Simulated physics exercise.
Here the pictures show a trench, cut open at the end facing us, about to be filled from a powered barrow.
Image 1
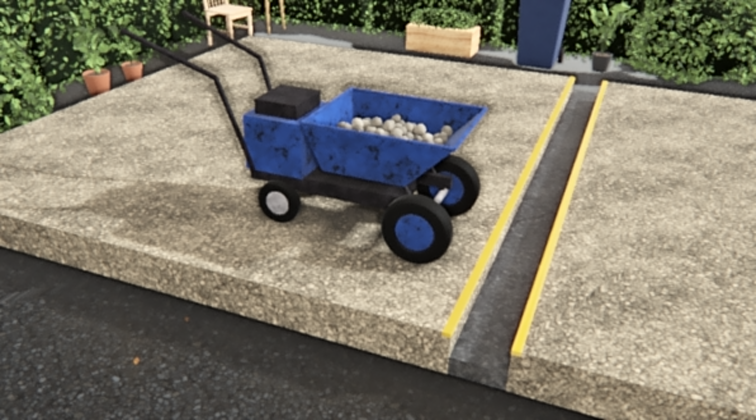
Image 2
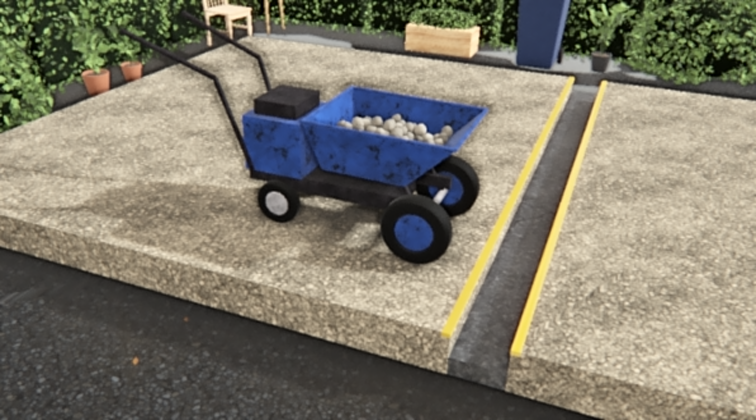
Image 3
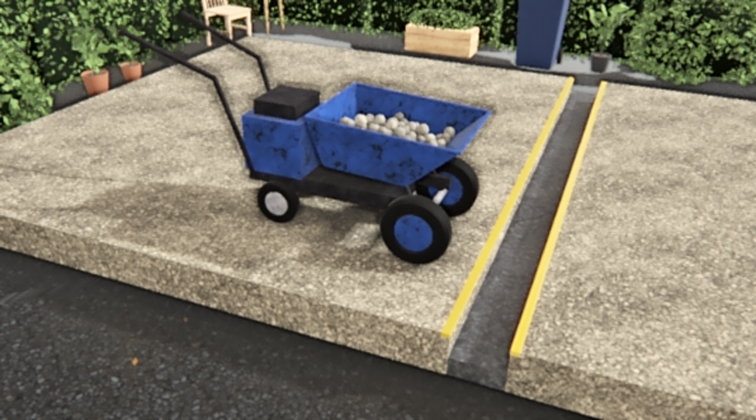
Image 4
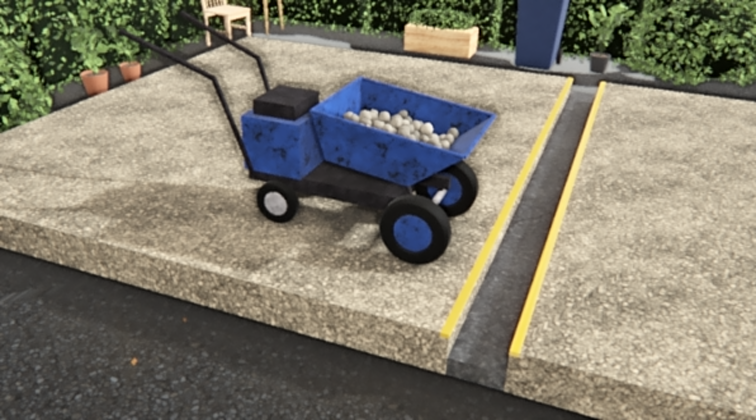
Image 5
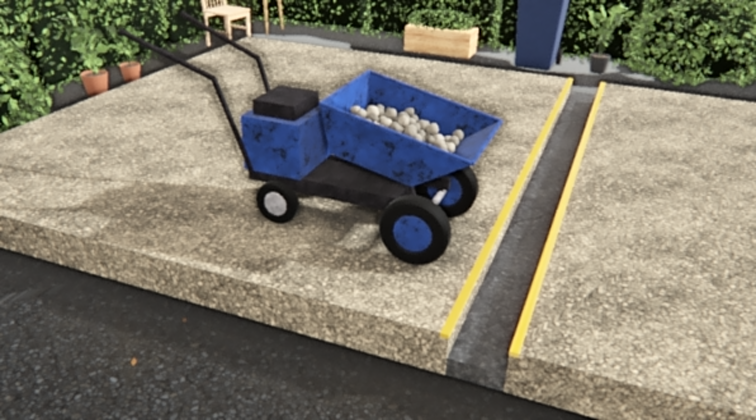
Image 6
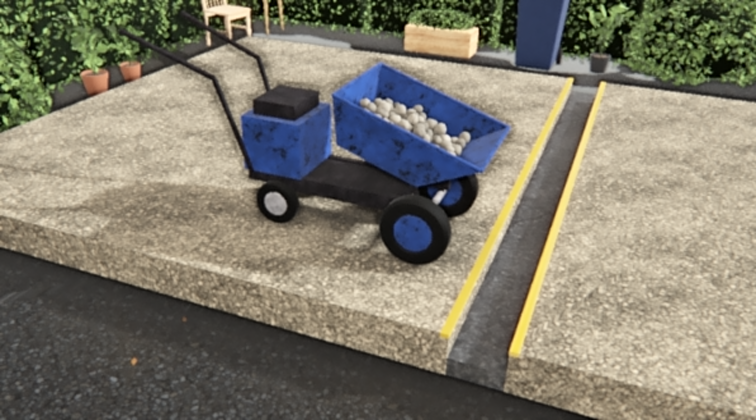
In this clip, a blue powered barrow loaded with pale rounded pebbles stands beside a narrow, yellow-edged trench; its skip starts level, then gradually tilts toward the right, its rear rising while the wheels stay still.
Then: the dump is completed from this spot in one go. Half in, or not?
The trench never gets most of the load.
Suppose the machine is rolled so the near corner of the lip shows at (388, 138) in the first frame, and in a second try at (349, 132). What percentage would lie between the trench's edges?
About 80 per cent for the first spot and about 40 per cent for the second.
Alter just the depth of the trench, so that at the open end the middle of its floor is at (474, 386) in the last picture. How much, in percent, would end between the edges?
The share would be roughly 20 per cent.
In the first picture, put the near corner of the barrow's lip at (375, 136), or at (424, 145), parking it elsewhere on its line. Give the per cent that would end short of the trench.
30 and 0 percent, in that order.
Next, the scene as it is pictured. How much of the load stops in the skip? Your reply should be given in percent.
Result: Close to 0 per cent.
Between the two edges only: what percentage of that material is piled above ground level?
It works out at about 0 percent.
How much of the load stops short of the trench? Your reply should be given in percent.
0 per cent.
Shortly afterwards, skip tipped steeply; the whole lot in the skip.
Next, skip tipped right over; the bulk in the skip; a little in or heaped over the trench; a little beyond it; only a few falling.
Some moments later, skip tipped right over; only a few in the skip; near a quarter in or heaped over the trench; the bulk beyond it.
In the end, skip tipped right over; near a quarter in or heaped over the trench; the bulk beyond it.
